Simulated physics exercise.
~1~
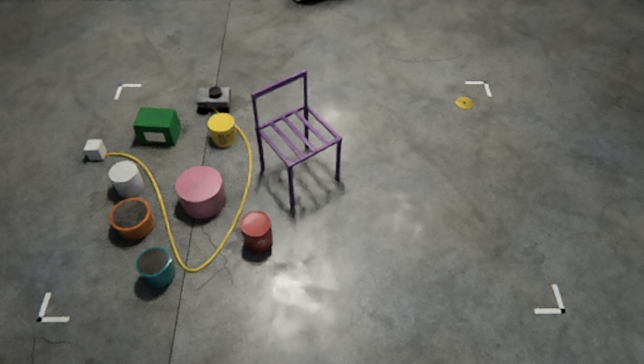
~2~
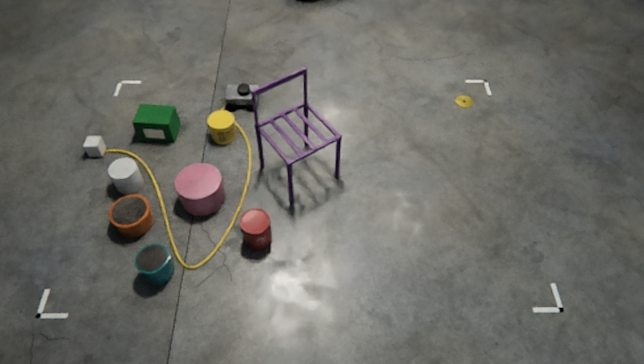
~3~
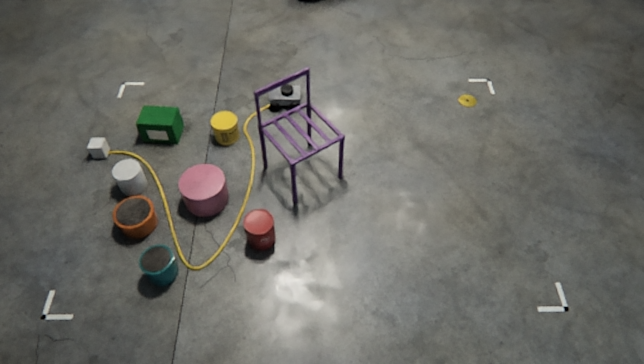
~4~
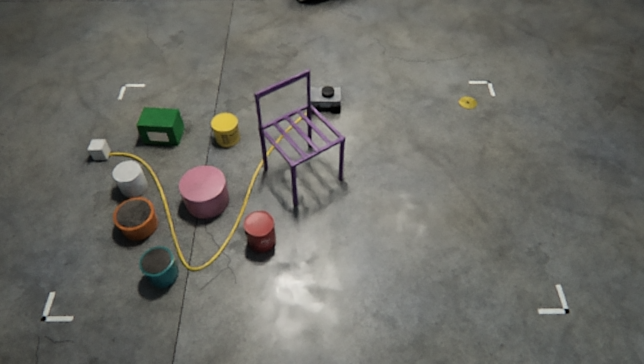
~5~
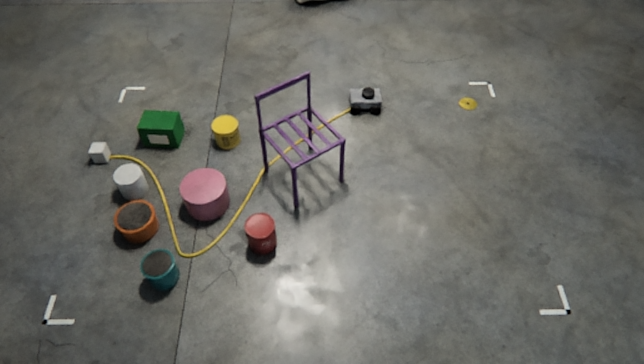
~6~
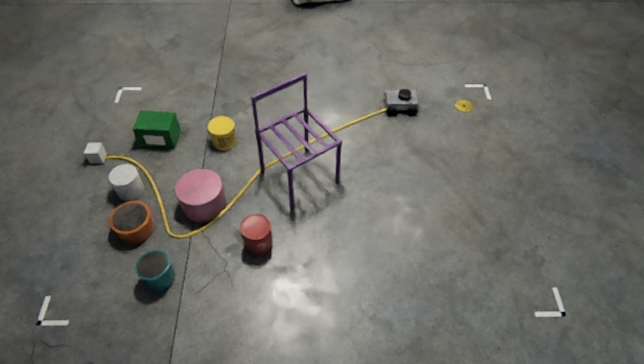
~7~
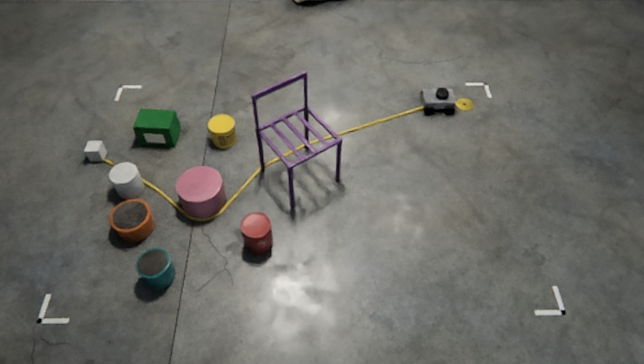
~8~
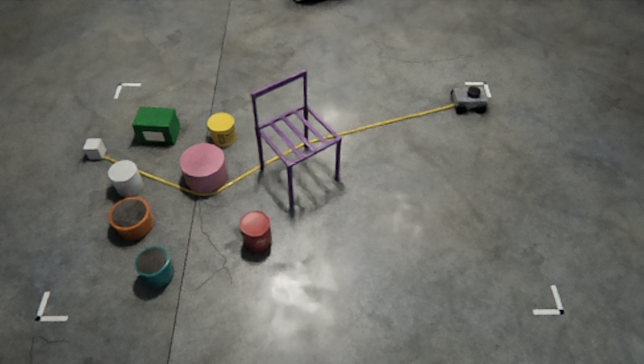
A grey concrete shop floor, marked by four white corner brackets, is seen from above by a slightly swaying camera. A pink tub sits at left among a green carton, yellow bucket, white tub, orange and teal pots and a red bin, with a purple chair near the centre. A small dark cart drives right, passing behind the chair and trailing a yellow lead from a white block at far left. The lead's loop slides beneath the chair, shrinks and tightens against the pink tub. The cart stops over the yellow mark at upper right, the taut lead having nudged the tub slightly upward.
